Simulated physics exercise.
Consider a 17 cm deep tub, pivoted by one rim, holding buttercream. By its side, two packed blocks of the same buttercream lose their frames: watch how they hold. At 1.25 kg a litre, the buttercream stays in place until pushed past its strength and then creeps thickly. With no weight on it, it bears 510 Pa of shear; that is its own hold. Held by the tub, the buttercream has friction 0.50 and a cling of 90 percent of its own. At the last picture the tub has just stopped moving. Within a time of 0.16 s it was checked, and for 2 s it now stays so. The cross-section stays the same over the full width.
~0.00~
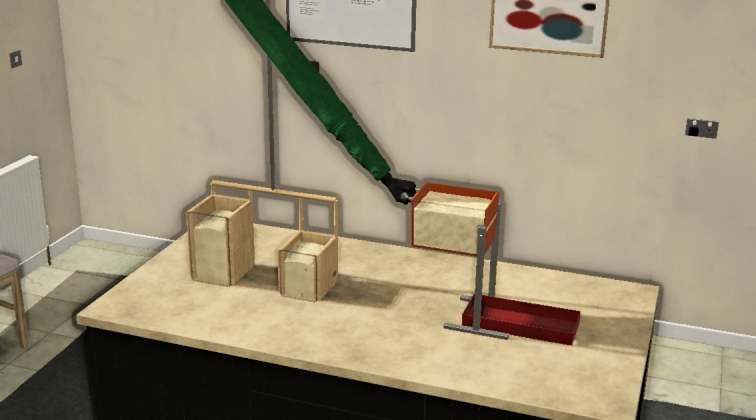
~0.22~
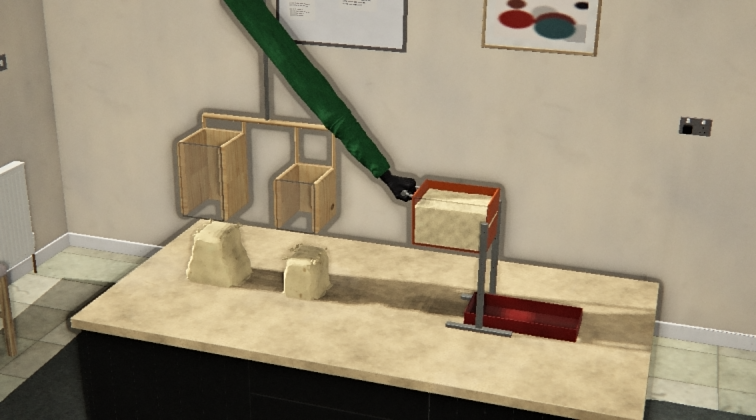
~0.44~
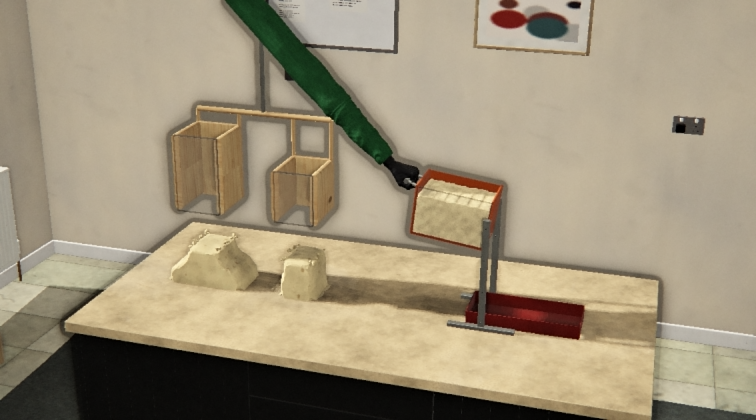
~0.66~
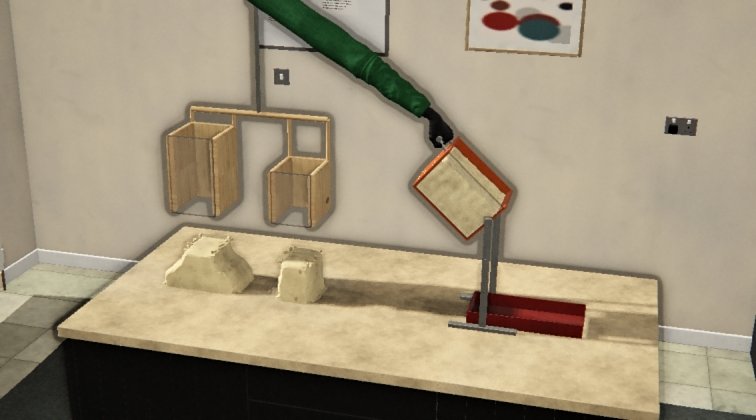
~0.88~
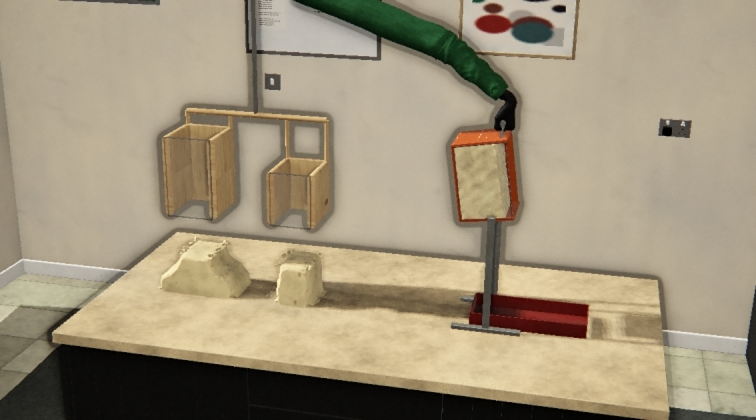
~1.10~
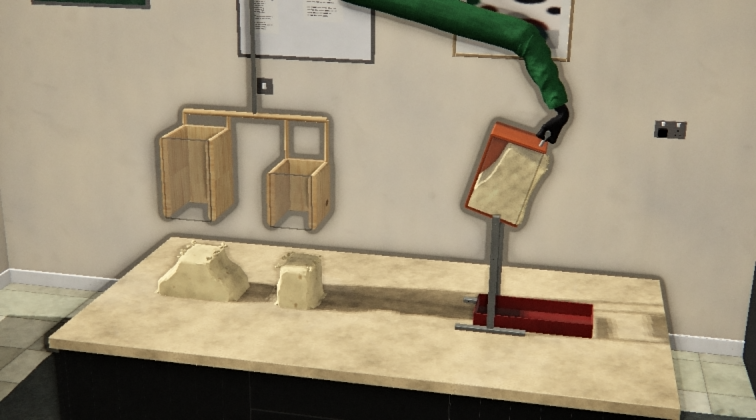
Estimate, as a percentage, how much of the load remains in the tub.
I would say about 0 per cent remains in the tub.
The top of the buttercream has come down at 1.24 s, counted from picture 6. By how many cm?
Roughly 13 cm.
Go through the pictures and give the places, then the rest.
In the first frame, handle-side rim at (414, 200), tilt 0 degrees; top of the buttercream at (442, 212); blocks stand 24 cm, 16 cm (left to right).
In the second frame, handle-side rim at (415, 197), tilt 0 degrees; top of the buttercream at (443, 208); blocks stand 20 cm, 15 cm (left to right).
In the third frame, handle-side rim at (419, 186), tilt 7 degrees; top of the buttercream at (423, 196); blocks stand 16 cm, 15 cm (left to right).
In the fourth frame, handle-side rim at (450, 152), tilt 42 degrees; top of the buttercream at (446, 162); blocks stand 16 cm, 15 cm (left to right).
In the fifth frame, handle-side rim at (506, 143), tilt 82 degrees; top of the buttercream at (492, 146); blocks stand 16 cm, 15 cm (left to right).
In the sixth frame, handle-side rim at (544, 154), tilt 107 degrees; top of the buttercream at (512, 149); blocks stand 16 cm, 15 cm (left to right).
After 1.24 s, the tub is at 107 degrees and holds 40 %.
After 1.41 s, the tub is at 107 degrees and holds 21 %.
After 1.58 s, the tub is at 107 degrees and holds 10 %.
After 1.75 s, the tub is at 107 degrees and holds 0 %.
After 3.10 s, at the end, the tub is at 107 degrees and holds 0 %.
